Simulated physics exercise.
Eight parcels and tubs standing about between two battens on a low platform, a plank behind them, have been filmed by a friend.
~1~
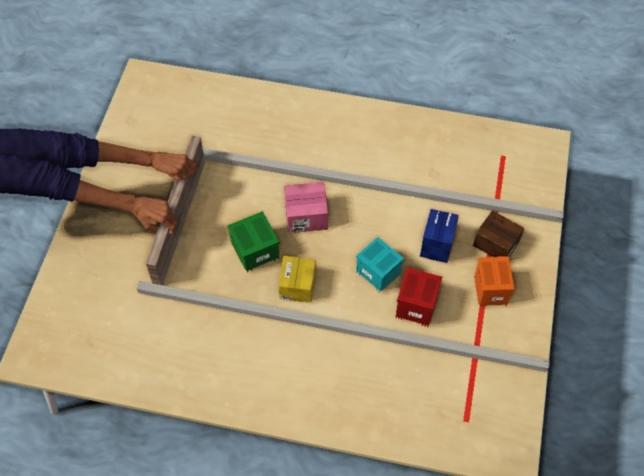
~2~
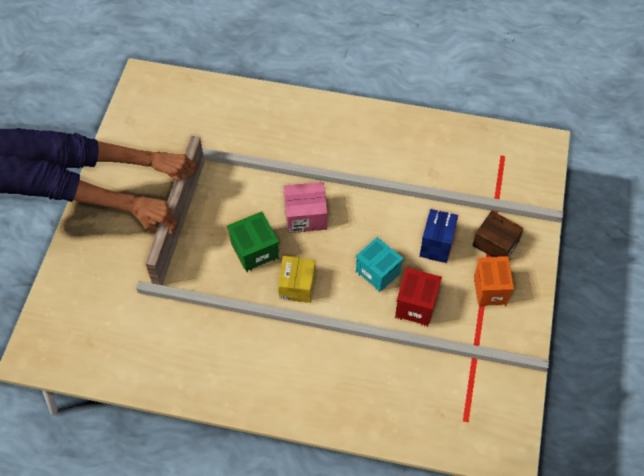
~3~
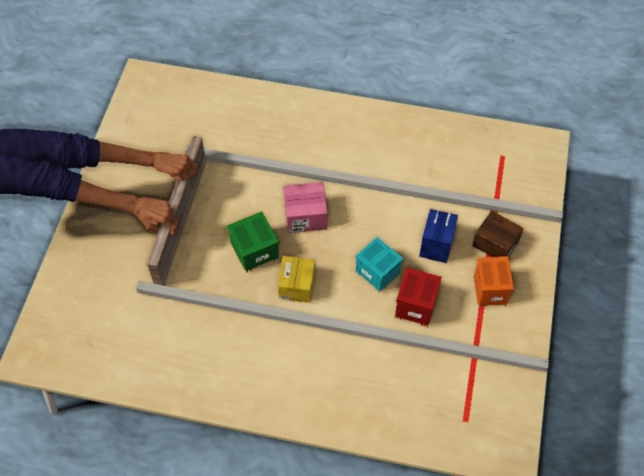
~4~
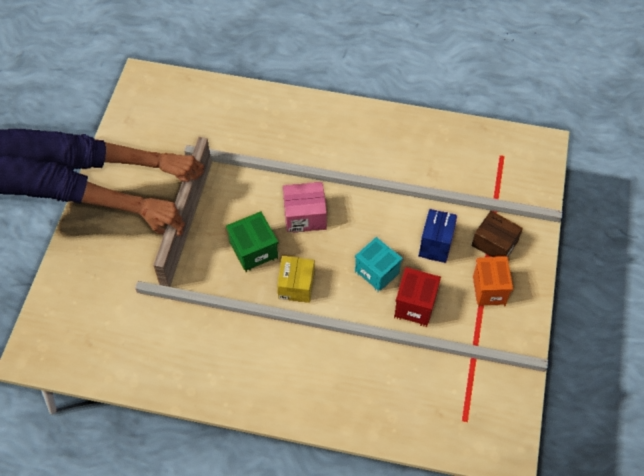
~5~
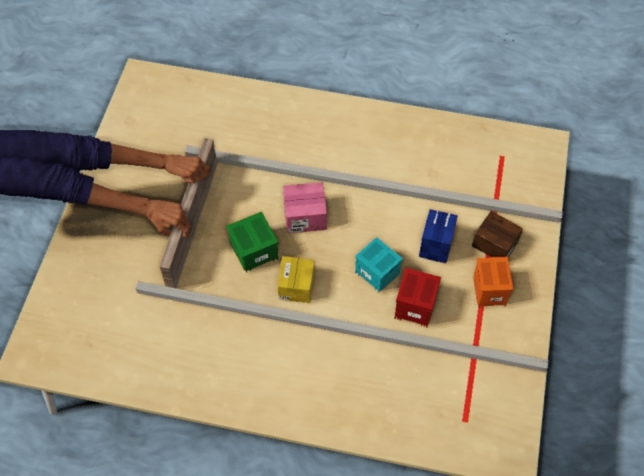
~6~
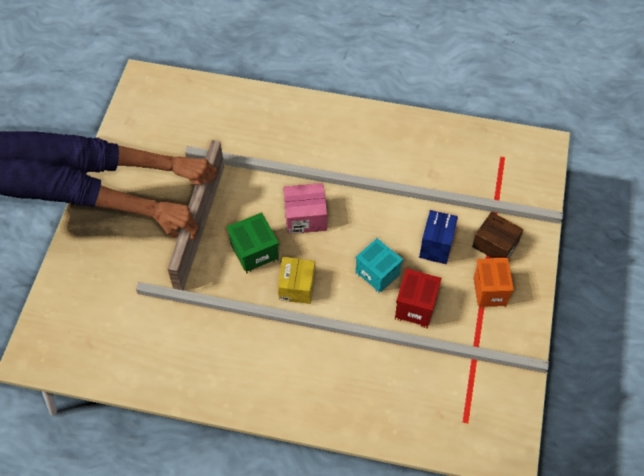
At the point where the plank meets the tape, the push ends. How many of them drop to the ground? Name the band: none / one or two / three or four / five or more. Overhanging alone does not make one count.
The drop count fails to reach three, yet is not nil.
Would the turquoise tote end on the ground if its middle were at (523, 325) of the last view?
It goes off the edge.
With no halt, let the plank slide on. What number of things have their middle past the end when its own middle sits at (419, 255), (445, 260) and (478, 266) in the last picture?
Counts: 0, 0, 2.
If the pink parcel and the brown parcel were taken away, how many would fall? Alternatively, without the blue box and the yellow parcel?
In order, the numbers are 1 and 1.
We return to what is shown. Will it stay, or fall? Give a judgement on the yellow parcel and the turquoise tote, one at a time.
Outcome for the yellow parcel: It stays; for the turquoise tote: It stays.
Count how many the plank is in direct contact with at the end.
3 in contact.
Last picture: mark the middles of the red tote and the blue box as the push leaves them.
First: About (534, 332); second: About (545, 257).
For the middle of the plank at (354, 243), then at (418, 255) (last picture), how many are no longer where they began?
The counts are 5 and 8.
A little later, none off yet; orange tote at rest near (492, 283); brown parcel at rest near (498, 238); blue box at rest near (438, 237).
Next, none off yet; orange tote at rest near (492, 283); brown parcel at rest near (498, 238); blue box shifted a little near (445, 238).
When it is over, the number that fall off is one or two; down, brown parcel and orange tote.
